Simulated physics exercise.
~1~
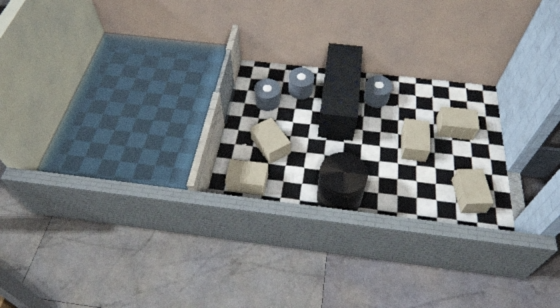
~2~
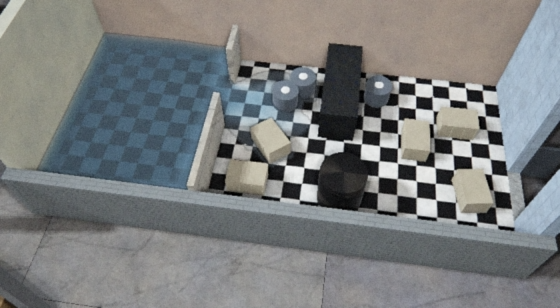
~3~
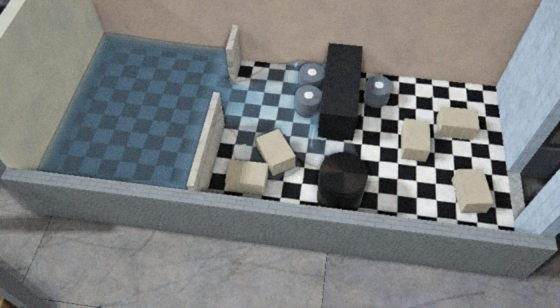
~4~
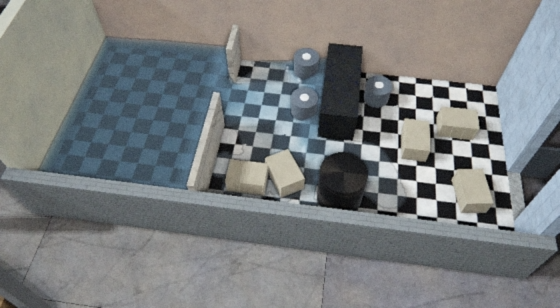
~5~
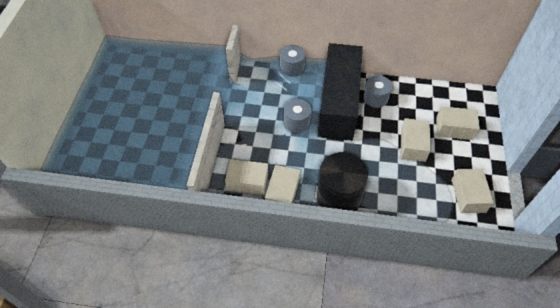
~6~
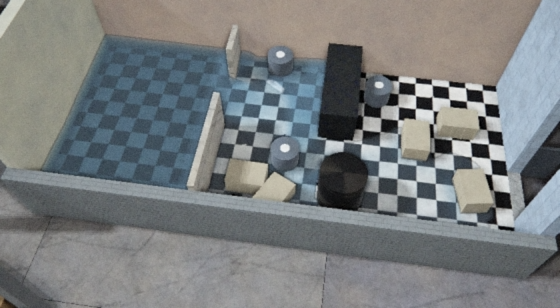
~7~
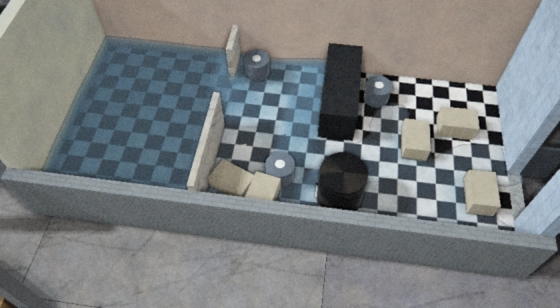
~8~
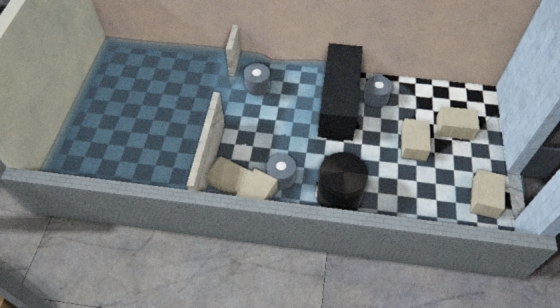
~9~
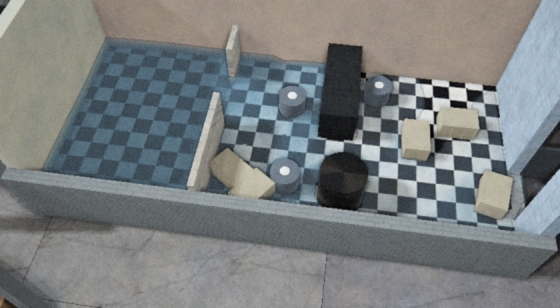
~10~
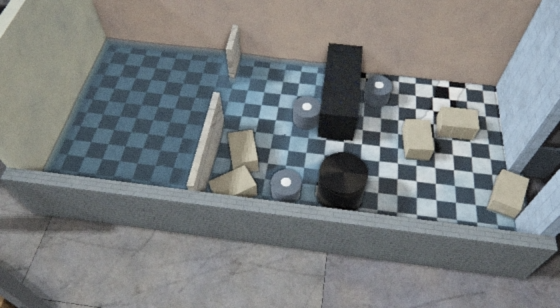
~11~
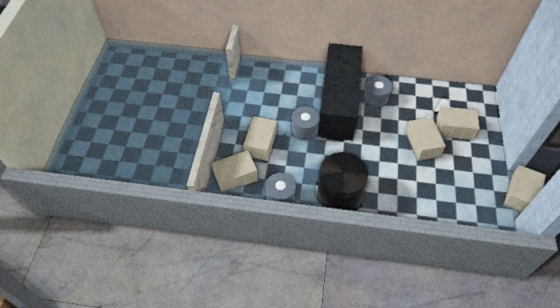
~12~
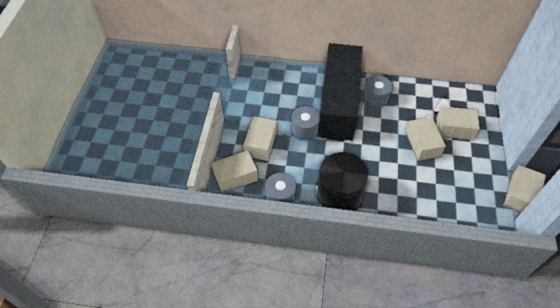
Blue water fills the left room of a small walled store seen from above at an angle, beside a black-and-white checkered floor holding grey round tubs, pale crates, a tall black block and a dark cylinder. The door in the partition bursts clear, and water spreads through the gap across the tiles. Two tubs slide right toward the block, then swing back left, one drifting down to the front wall. Two crates near the partition bunch together and swap about, while the front-right crate slides to the right wall. The upper tub curves back beside the block, and everything settles with water covering the floor.
